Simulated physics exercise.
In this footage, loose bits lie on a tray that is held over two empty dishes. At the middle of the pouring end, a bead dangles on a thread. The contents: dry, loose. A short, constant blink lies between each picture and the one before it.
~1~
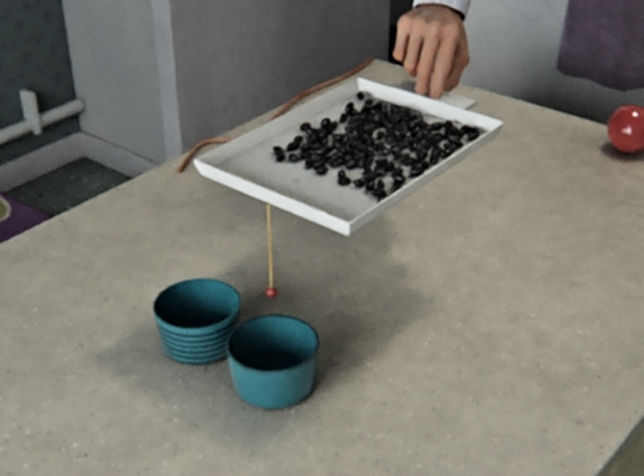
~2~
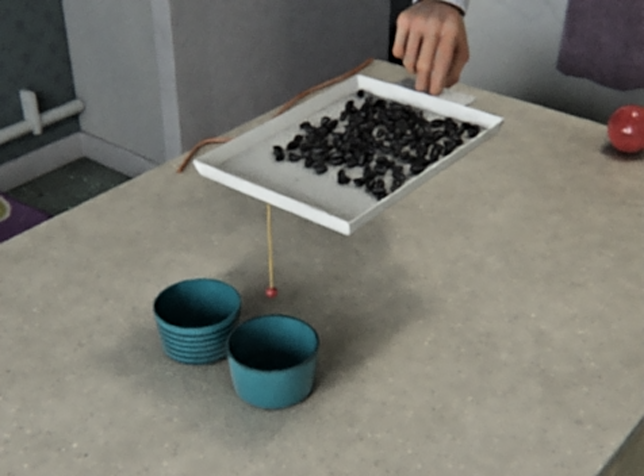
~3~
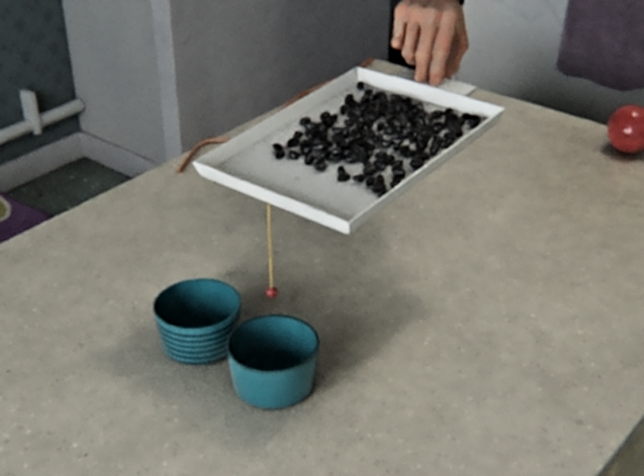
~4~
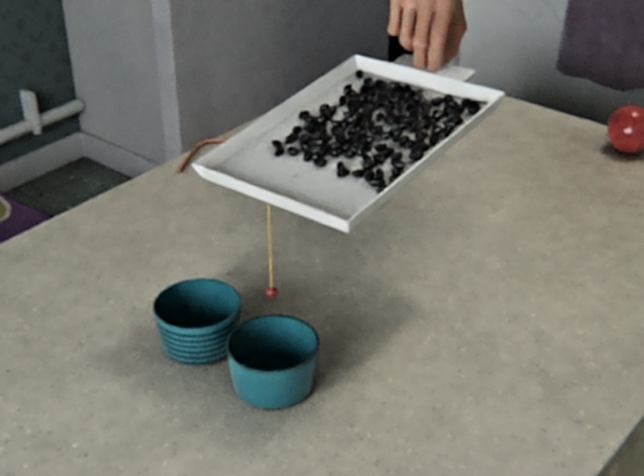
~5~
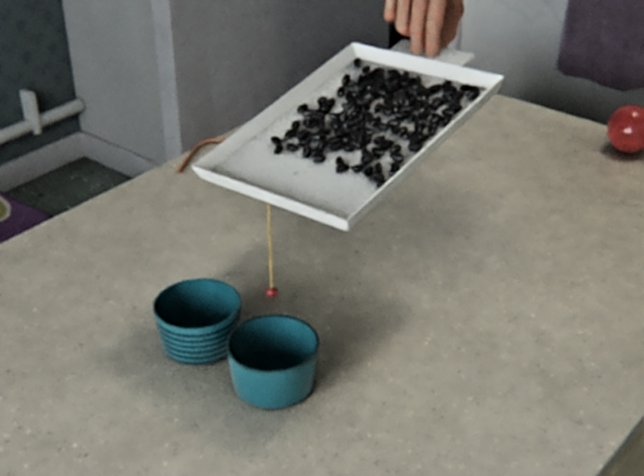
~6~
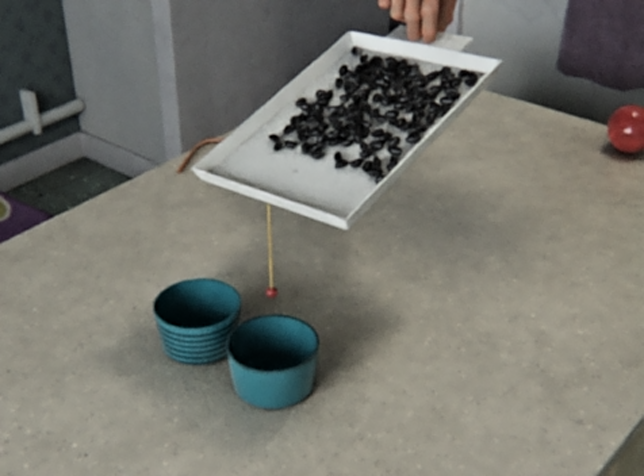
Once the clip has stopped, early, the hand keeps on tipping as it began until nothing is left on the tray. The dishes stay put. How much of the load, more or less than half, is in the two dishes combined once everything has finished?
More than half.
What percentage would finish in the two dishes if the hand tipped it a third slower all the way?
I'd expect near 80 per cent.
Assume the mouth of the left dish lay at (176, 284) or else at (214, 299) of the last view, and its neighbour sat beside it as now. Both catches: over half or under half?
The pair would catch the greater share the first time and the greater share the second time.
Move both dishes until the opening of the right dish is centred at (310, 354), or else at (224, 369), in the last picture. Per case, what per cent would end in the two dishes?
Trial 1: 50 percent; trial 2: 10 percent.
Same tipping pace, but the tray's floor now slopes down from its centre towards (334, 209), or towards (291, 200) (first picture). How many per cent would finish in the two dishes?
About 30 %, then 60 %.
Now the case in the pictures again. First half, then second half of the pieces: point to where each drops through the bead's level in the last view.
Initially about (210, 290); subsequently about (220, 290).
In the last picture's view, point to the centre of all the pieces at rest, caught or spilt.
Resting centre, last frame: Roughly (204, 338).
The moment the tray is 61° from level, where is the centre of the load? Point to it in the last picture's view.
I'd put the middle of the pieces at roughly (242, 175).
Soon after the last picture, tray tipped steeply; nearly all on the tray; a small part in the air.
A little later, tray tipped past a quarter turn; about half on the tray; a small part in the right dish; about a quarter in the left dish; a small part outside both; a small part in the air.
Later still, tray tipped past a quarter turn; about a quarter in the right dish; about half in the left dish; about a quarter outside both.
At rest, tray tipped past a quarter turn; about a quarter in the right dish; about half in the left dish; about a quarter outside both.
